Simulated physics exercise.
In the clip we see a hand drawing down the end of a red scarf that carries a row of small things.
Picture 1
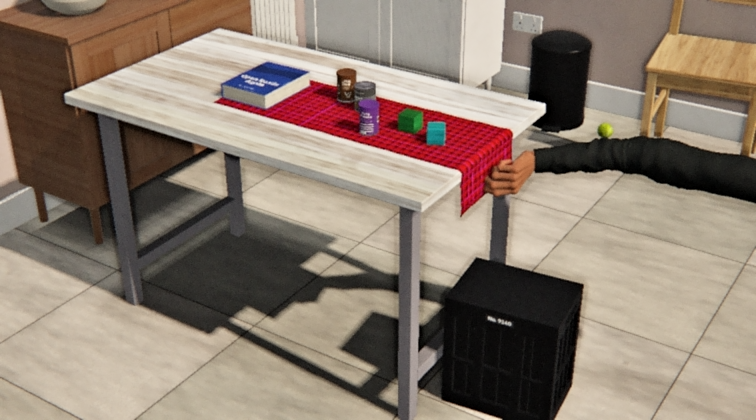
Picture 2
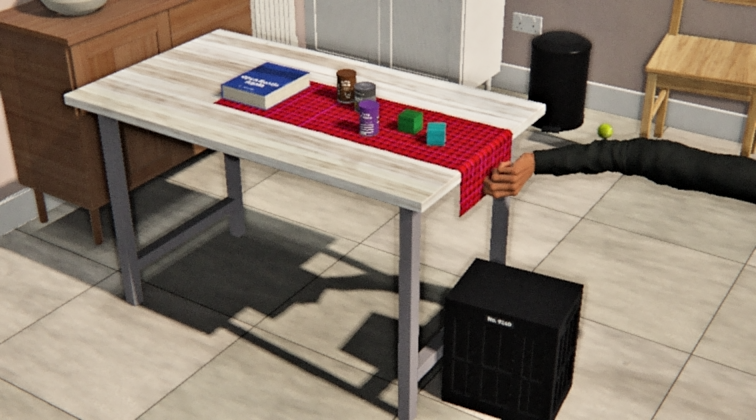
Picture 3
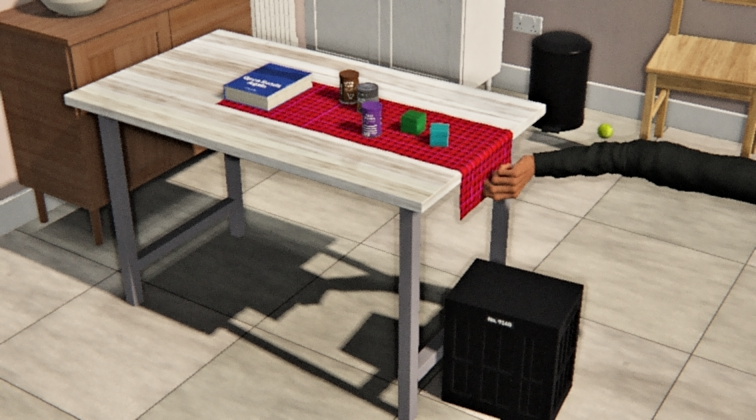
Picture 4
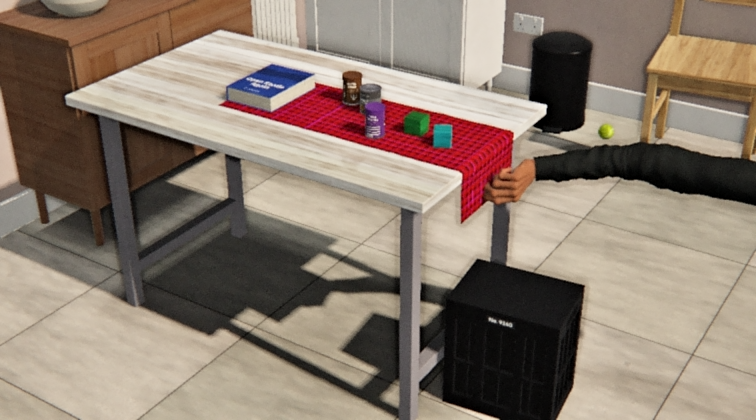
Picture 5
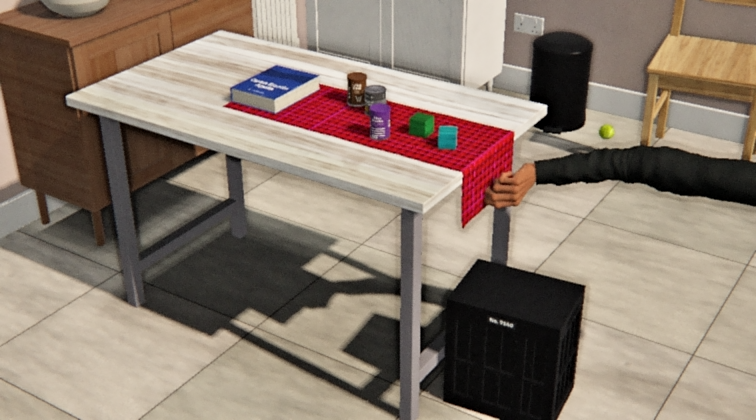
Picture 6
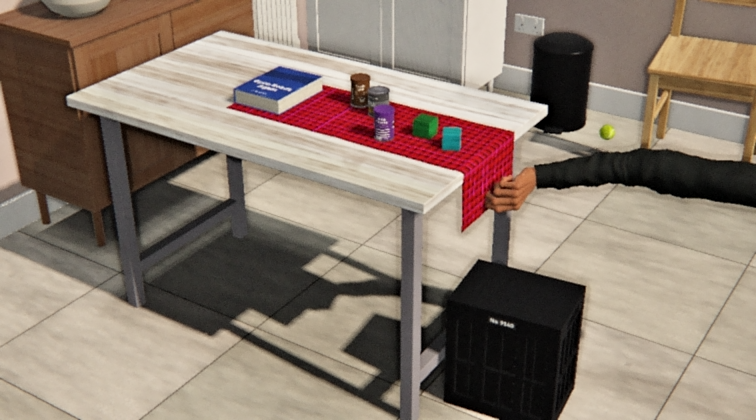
The clip shows a hand slowly pulling down the end of a red checked cloth at a table's right edge, as the turquoise and green cubes, three small containers and a blue book shift slightly right with it.
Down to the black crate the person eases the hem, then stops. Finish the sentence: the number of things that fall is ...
The number of things that fall is two.
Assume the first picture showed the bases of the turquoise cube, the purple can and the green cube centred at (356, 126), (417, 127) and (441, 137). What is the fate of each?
Turquoise cube - stays aboard. Purple can - leaves the top. Green cube - leaves the top.
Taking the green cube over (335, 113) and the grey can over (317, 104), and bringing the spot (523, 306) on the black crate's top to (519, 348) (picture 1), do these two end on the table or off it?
In the end the green cube is still on top and the grey can is still on top.
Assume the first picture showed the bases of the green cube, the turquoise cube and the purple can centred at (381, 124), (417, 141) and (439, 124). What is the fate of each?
Outcome: Green cube stays aboard, turquoise cube falls away, purple can falls away.
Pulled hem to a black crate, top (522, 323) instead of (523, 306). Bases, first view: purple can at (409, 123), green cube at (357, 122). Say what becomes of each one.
First the purple can: It ends off the top. Then the green cube: It is still up there.
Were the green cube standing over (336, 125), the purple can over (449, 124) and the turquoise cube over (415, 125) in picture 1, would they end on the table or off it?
Start with the green cube, which is kept; next the purple can, which is lost; last the turquoise cube, which is lost.
Soon after, hem near (486, 259); turquoise cube gone.
Then, hem on the crate; turquoise cube and green cube gone.
At rest, hem on the crate; turquoise cube and green cube gone. The table loses two.
